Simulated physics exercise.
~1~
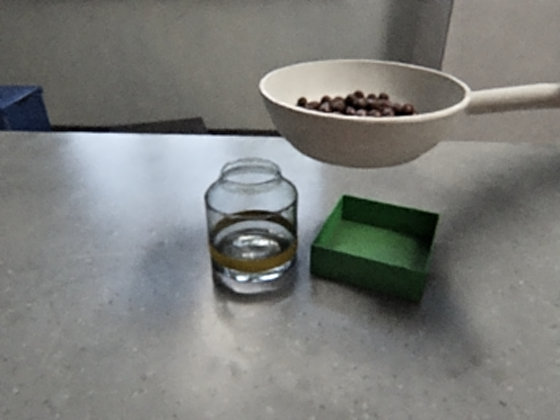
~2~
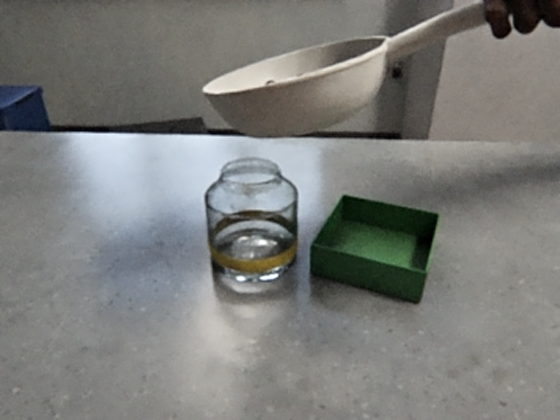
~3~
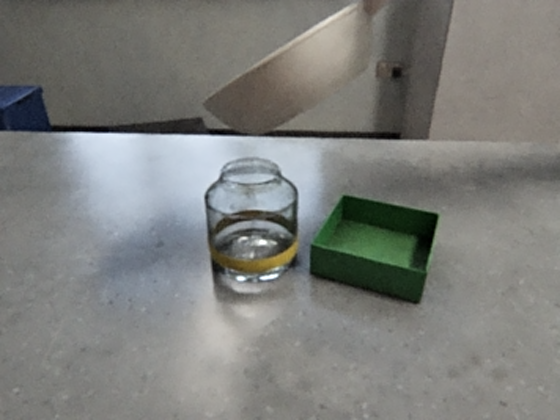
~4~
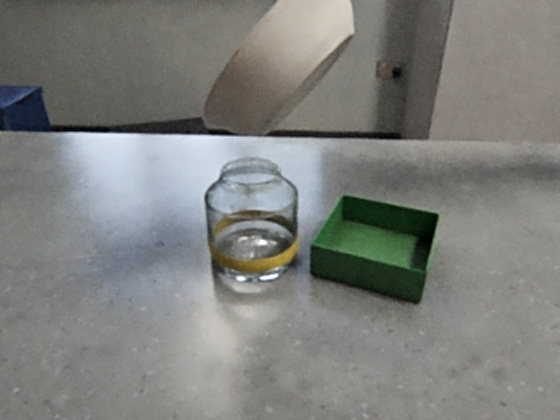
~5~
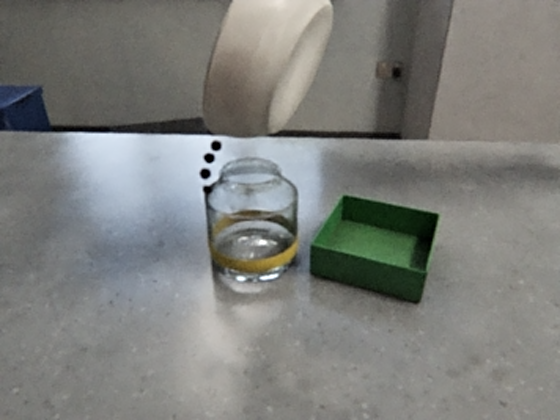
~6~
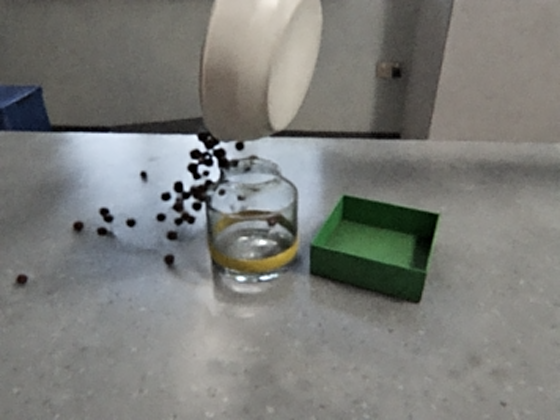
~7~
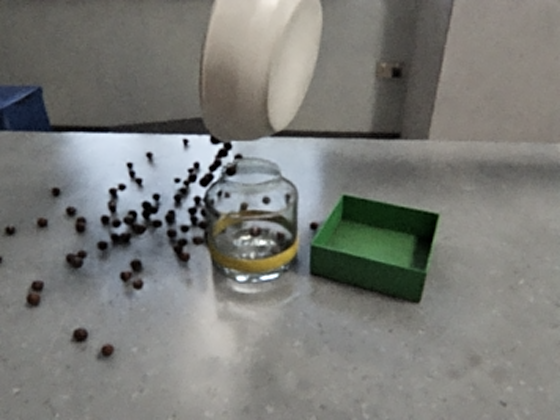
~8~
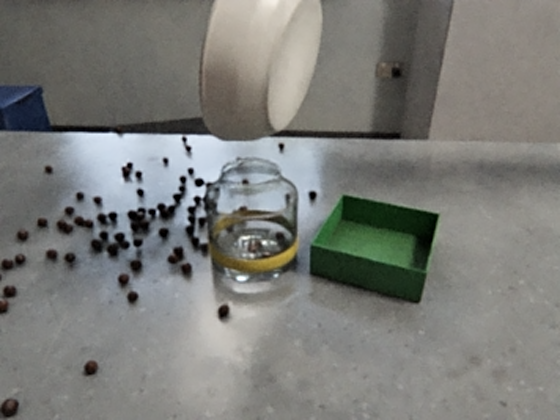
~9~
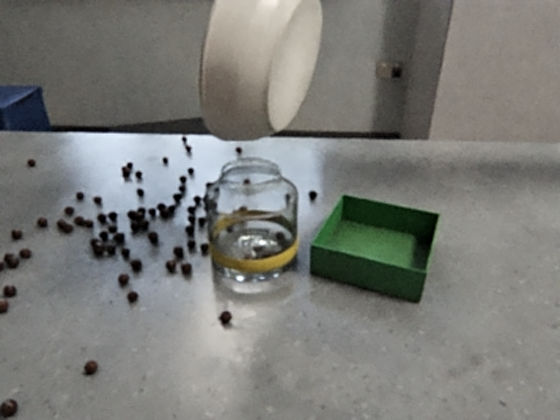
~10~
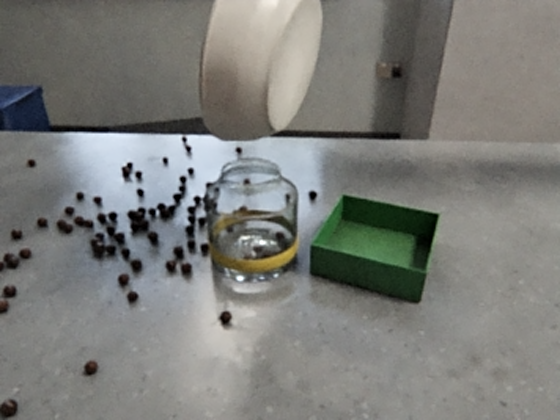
A hand tips a pale bowl of dark balls, spilling most beside a glass jar.
